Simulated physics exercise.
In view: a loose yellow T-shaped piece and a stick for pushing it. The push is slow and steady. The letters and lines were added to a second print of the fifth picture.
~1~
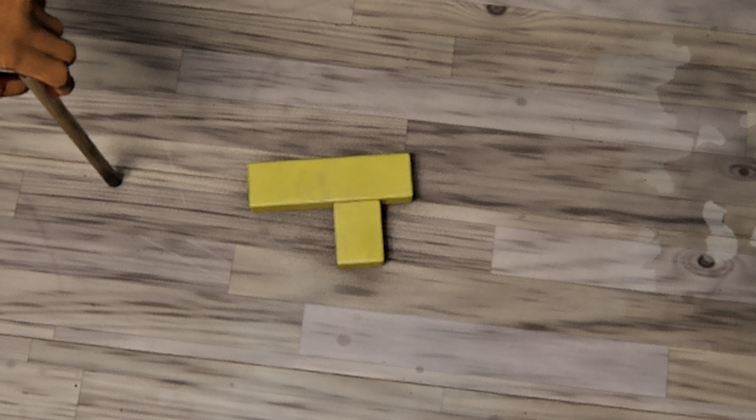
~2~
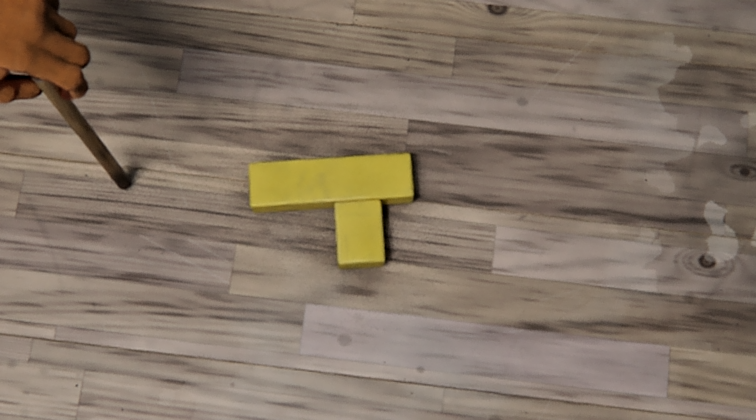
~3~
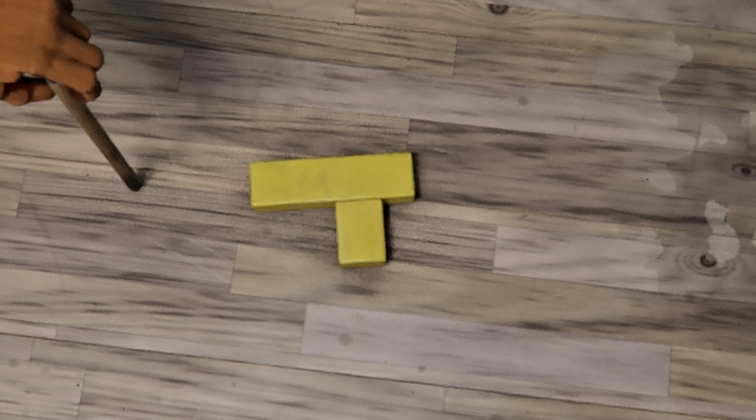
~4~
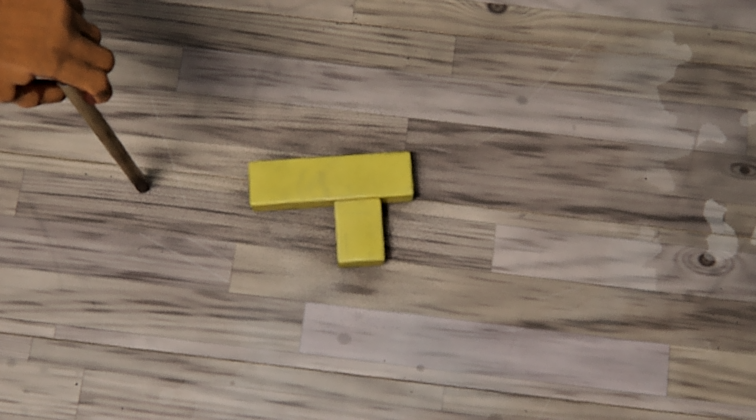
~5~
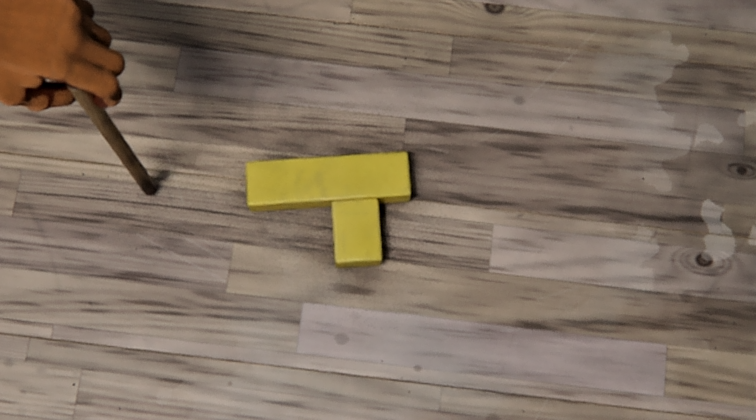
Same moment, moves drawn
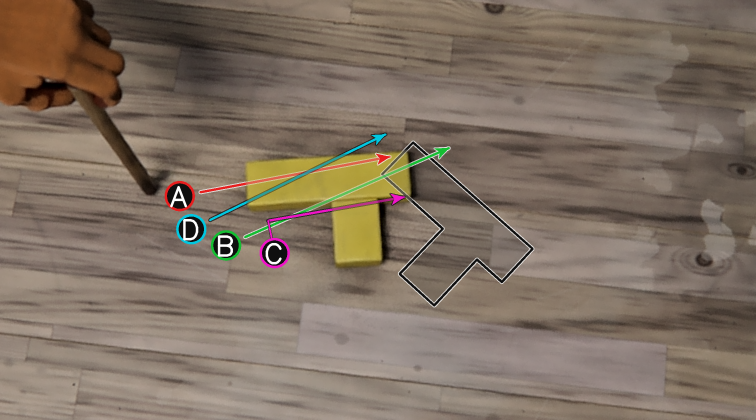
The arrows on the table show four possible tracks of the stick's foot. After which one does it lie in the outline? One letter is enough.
Stroke A.
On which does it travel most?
Stroke B.
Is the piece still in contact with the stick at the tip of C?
At the end, yes.
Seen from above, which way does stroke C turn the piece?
On that stroke, anticlockwise.
On the marked copy, A from (200, 192) to (390, 157); B from (245, 237) to (449, 148); C from (268, 221) to (404, 197); D from (210, 220) to (385, 134).
With A. Early on, foot of the stick (270, 180), piece (357, 180).
Further on, foot of the stick (338, 167), piece (420, 193).
At the end, foot of the stick (390, 157), piece (457, 207); it fills the outline.
As for the rest, B leaves the piece out of the outline, at (442, 113); C leaves the piece out of the outline, at (396, 162); D leaves the piece out of the outline, at (454, 183).
